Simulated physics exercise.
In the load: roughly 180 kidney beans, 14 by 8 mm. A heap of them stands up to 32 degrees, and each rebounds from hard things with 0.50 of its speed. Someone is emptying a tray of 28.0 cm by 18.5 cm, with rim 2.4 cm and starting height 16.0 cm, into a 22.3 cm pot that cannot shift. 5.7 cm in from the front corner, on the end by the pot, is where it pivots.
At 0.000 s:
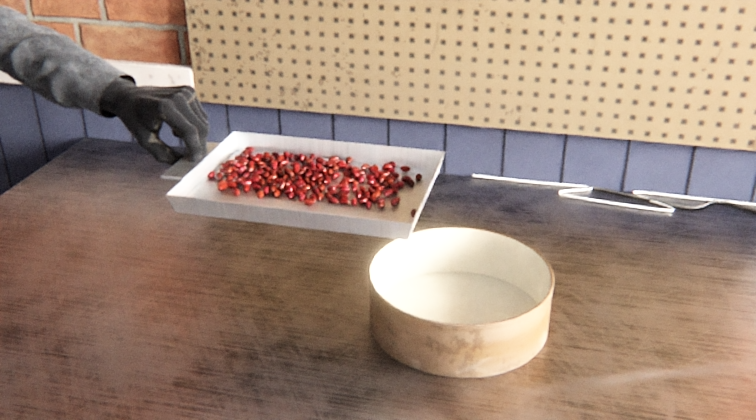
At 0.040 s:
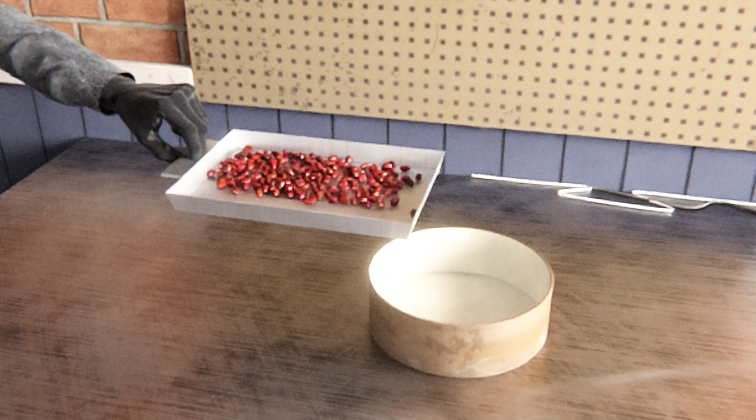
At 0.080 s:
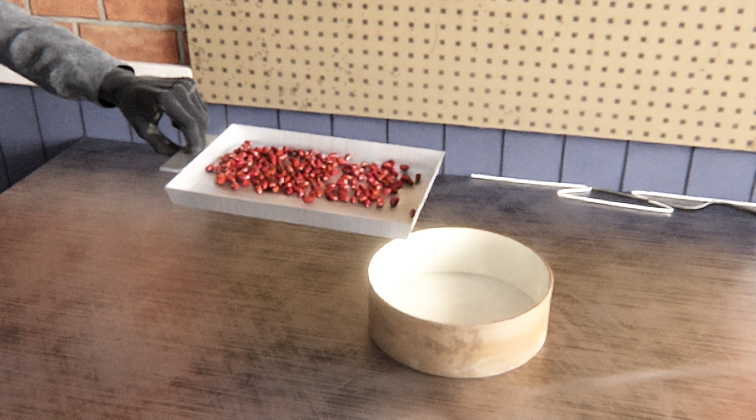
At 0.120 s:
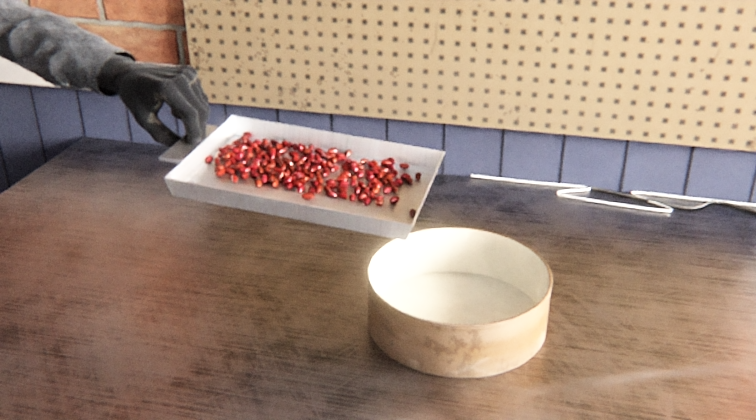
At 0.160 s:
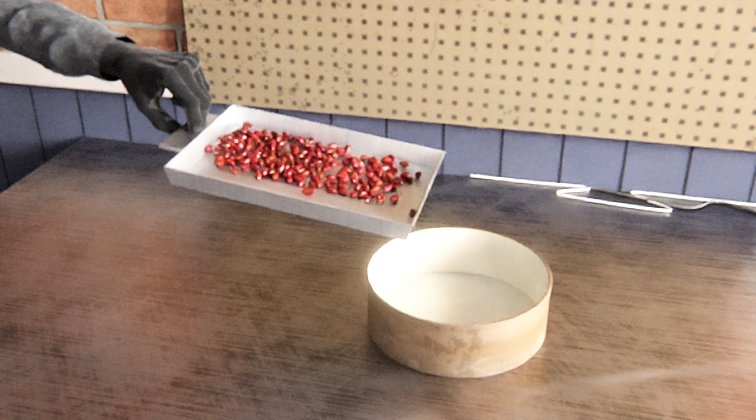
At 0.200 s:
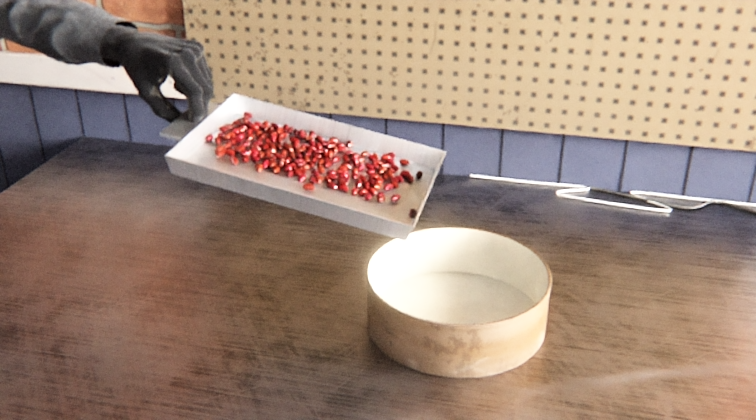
A black-gloved hand in a grey sleeve holds the left end of a shallow white tray above a brown wooden table, seen from slightly above, with pegboard, blue panelling and brick behind. Glossy red beans lie spread across the tray, and a round, pale pot with a cream interior stands below its right end. The hand raises the tray's left end, slanting it down rightward, while the beans barely shift and the camera stays still.
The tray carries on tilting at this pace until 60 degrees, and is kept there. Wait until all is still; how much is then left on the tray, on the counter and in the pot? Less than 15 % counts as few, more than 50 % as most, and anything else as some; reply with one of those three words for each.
Here it is: Left on the tray: Most, counter: Few, pot: Some.
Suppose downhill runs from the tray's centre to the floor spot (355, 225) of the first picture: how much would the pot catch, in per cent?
Estimate: Near 25 per cent.
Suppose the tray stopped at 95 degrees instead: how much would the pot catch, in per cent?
I'd put it at close to 100 per cent.
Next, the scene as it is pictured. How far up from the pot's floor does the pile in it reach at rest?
Close to 1.0 cm up.
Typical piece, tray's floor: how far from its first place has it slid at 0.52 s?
Displacement on the tray: Roughly 4 cm.
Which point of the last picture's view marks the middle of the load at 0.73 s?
Expected load position: Near (415, 174).
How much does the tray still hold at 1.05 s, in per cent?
Something like 75 percent, roughly.
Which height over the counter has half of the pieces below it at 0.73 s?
About 20 cm.
After 0.52 s, tilt 35 degrees; the tray holds 100 %, the pot 0 %.
After 0.73 s, tilt 51 degrees; the tray holds 100 %, the pot 0 %.
Then, at 1.05 s, tilt 60 degrees; the tray holds 75 %, the pot 20 %.
At rest (2.1 s), tray 70 %, counter 5 %, pot 25 %.
